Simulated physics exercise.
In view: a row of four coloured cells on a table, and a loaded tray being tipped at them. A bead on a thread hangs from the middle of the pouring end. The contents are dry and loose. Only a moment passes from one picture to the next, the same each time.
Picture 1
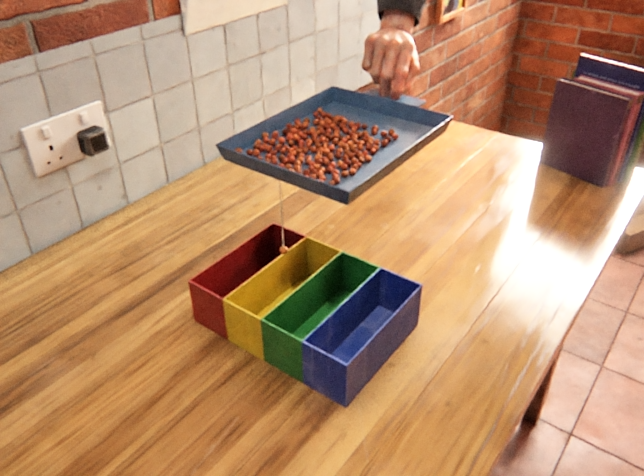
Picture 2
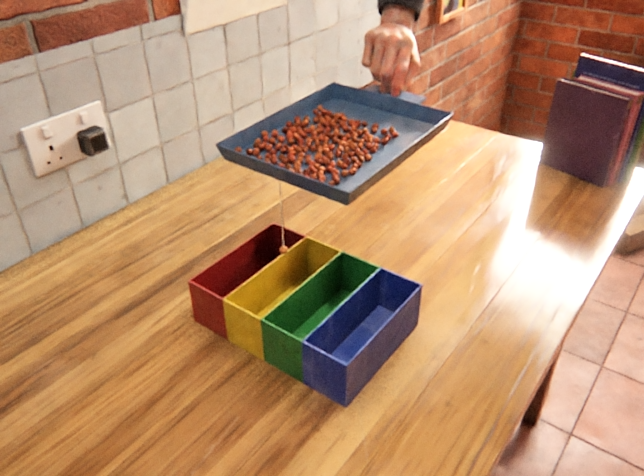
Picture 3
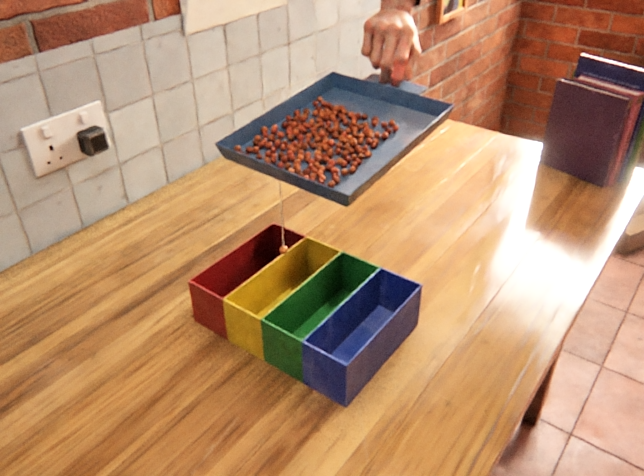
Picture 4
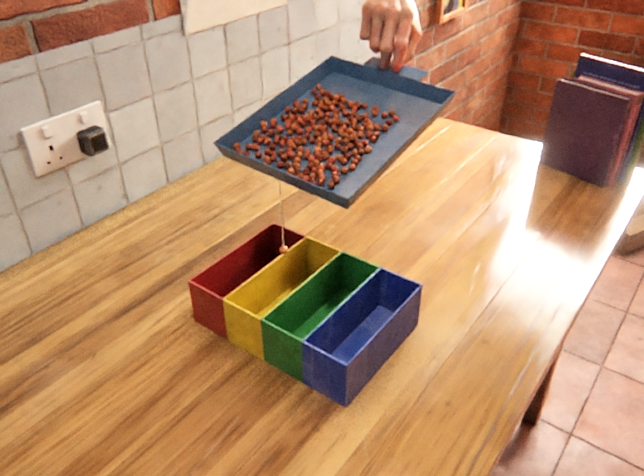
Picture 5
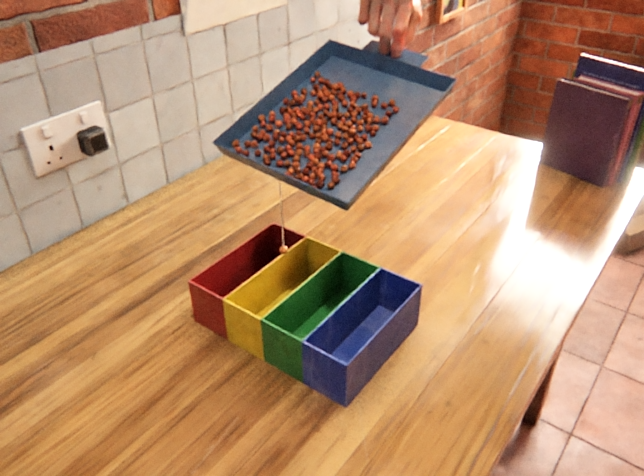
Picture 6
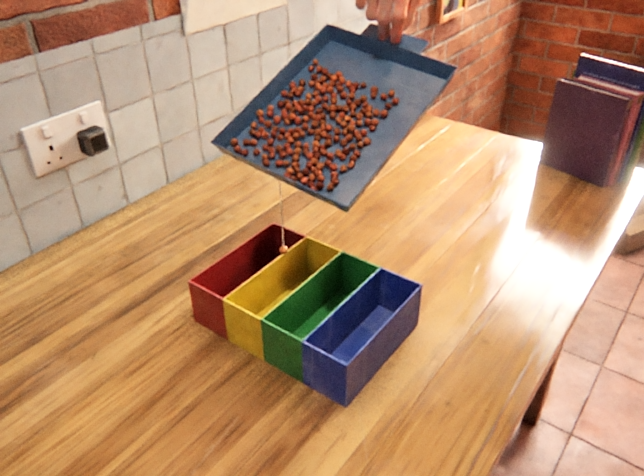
A hand gradually tilts a blue tray of brown pellets above four coloured cells.
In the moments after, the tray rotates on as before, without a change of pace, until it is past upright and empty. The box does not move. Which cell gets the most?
It favours the green compartment.
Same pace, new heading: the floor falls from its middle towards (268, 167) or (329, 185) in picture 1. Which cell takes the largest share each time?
In turn: The red cell; the green cell.
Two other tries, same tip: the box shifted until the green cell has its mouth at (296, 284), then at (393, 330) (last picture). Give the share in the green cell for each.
In turn 30 and 0 in a hundred.
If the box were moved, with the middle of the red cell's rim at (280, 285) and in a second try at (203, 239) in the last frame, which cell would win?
The first try: That yellow cell. The second: The blue cell.
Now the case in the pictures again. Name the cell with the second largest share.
Next in line is the cell in yellow.
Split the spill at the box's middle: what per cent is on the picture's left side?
Some 100 per cent.
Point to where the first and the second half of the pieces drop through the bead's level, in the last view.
At about (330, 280), then at (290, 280).
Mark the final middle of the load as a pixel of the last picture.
Around (305, 337).
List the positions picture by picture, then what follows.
In the first picture, corners of the pouring end at (223, 144) and (348, 188), level; middle of the load at (318, 146), clay pellets; bead on its thread at (284, 250); red cell at (208, 306); yellow cell at (244, 326); green cell at (282, 347); blue cell at (325, 370).
In the second picture, corners of the pouring end at (223, 143) and (348, 188), level; middle of the load at (318, 144).
In the third picture, corners of the pouring end at (222, 143) and (347, 191), tipped barely, lowest at the right corner; middle of the load at (317, 140).
In the fourth picture, corners of the pouring end at (221, 142) and (347, 194), tipped a little, lowest at the right corner; middle of the load at (317, 135).
In the fifth picture, corners of the pouring end at (220, 141) and (346, 197), tipped clearly, lowest at the right corner; middle of the load at (316, 129).
In the sixth picture, corners of the pouring end at (218, 140) and (346, 201), tipped clearly, lowest at the right corner; middle of the load at (315, 125); red cell at (208, 306); yellow cell at (244, 326); green cell at (282, 347); blue cell at (325, 370).
Soon, tray tipped steeply; nearly all on the tray; a stray few falling or outside the box.
A while on, tray tipped past a quarter turn; about a third on the tray; about a quarter in the green cell; a small part in the blue cell; a small part in the yellow cell; about a third falling or outside the box.
Towards the end, tray tipped past a quarter turn; about half in the green cell; about a quarter in the yellow cell; a small part in the blue cell; a small part in the red cell; a small part falling or outside the box.
Finally, tray tipped past a quarter turn; about half in the green cell; about a quarter in the yellow cell; a small part in the blue cell; a small part in the red cell; a small part outside the box.
